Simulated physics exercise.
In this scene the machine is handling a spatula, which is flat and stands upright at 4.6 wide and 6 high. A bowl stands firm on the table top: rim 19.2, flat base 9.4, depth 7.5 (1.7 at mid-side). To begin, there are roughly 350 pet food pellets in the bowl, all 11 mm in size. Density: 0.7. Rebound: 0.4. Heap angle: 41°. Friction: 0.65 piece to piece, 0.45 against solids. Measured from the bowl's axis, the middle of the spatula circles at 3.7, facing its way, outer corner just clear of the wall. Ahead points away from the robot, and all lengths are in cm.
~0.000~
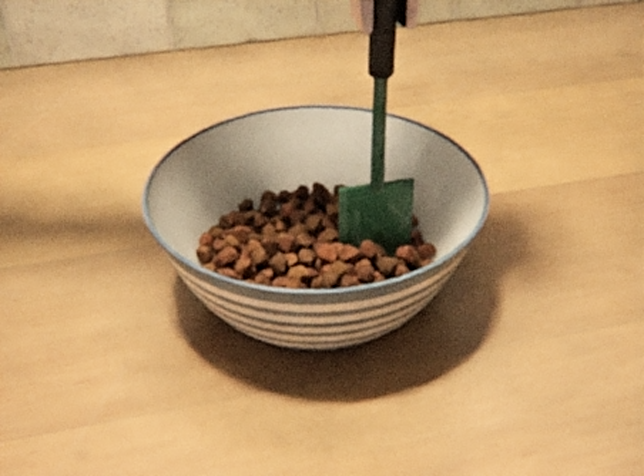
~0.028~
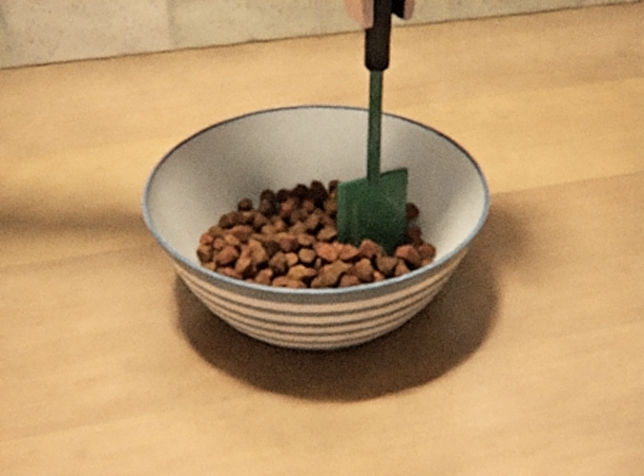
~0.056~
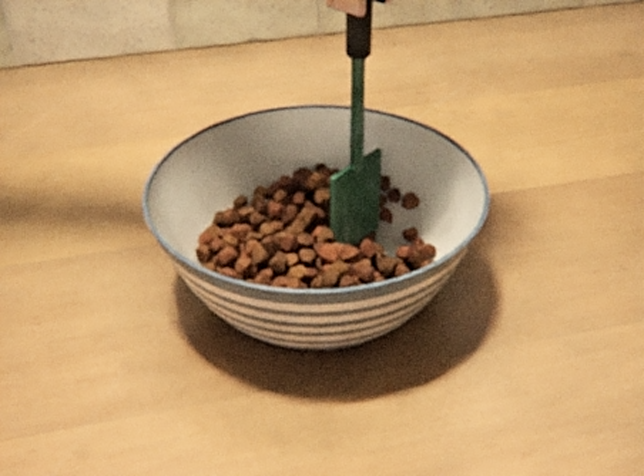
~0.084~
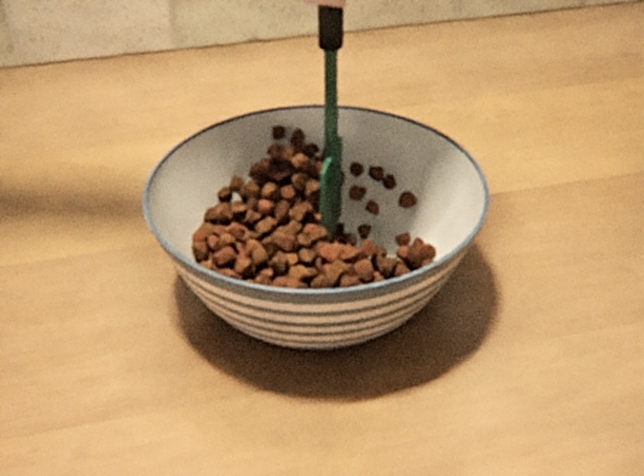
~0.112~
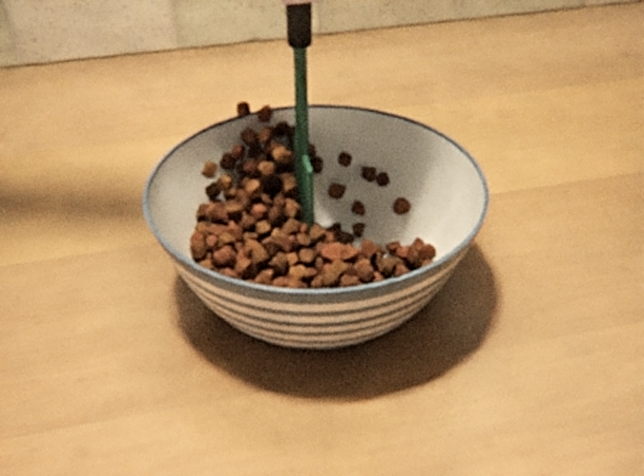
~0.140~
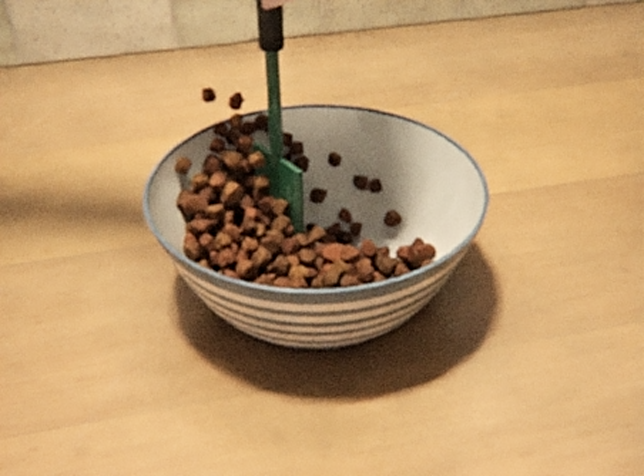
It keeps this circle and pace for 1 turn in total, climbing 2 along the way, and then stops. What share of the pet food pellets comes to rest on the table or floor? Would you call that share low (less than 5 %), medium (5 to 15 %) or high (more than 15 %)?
I would call it medium.
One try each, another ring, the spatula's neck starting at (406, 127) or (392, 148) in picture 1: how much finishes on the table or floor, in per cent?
Roughly 0 and 15 per cent.
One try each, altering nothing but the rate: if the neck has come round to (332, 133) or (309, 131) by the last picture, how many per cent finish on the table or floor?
Some 0 and 0 %.
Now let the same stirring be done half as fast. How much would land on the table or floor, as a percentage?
0 %.
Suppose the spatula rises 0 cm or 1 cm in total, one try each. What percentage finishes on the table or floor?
10 and 10 %.
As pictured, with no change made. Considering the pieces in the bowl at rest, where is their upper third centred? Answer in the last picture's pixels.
Estimated centre: (380, 256).
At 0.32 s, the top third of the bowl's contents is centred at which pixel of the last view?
(386, 264).
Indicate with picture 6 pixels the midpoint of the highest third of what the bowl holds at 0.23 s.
About (230, 258) in the last picture.
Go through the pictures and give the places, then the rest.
Spatula neck at (378, 162), 0° round; upper third of the load around (305, 255), from x 205 to 430, top at y 190; 351 in the bowl, in the first frame.
Spatula neck at (374, 154), 10° round; upper third of the load around (307, 252), from x 205 to 430, top at y 185, in the second frame.
Spatula neck at (357, 141), 35° round; upper third of the load around (305, 237), from x 205 to 430, top at y 170, in the third frame.
Spatula neck at (331, 133), 62° round; upper third of the load around (290, 215), from x 200 to 430, top at y 135, in the fourth frame.
Spatula neck at (302, 130), 89° round; upper third of the load around (266, 211), from x 195 to 430, top at y 110, in the fifth frame.
Spatula neck at (276, 135), 117° round; upper third of the load around (245, 205), from x 185 to 430, top at y 95; 350 in the bowl, 1 in flight or on the tool, in the sixth frame.
After 0.23 s, 206° round, highest piece 10 above the table; 346 in the bowl, 5 in flight or on the tool.
After 0.32 s, 296° round, highest piece 10 above the table; 334 in the bowl, 4 on the table or floor, 13 in flight or on the tool.
After 0.57 s, 0° round, highest piece 6 above the table; 326 in the bowl, 25 on the table or floor.
After 1.27 s, 0° round, highest piece 6 above the table; 326 in the bowl, 25 on the table or floor.
At rest, 326 in the bowl, 25 on the table or floor. That is 7 % on the table or floor.
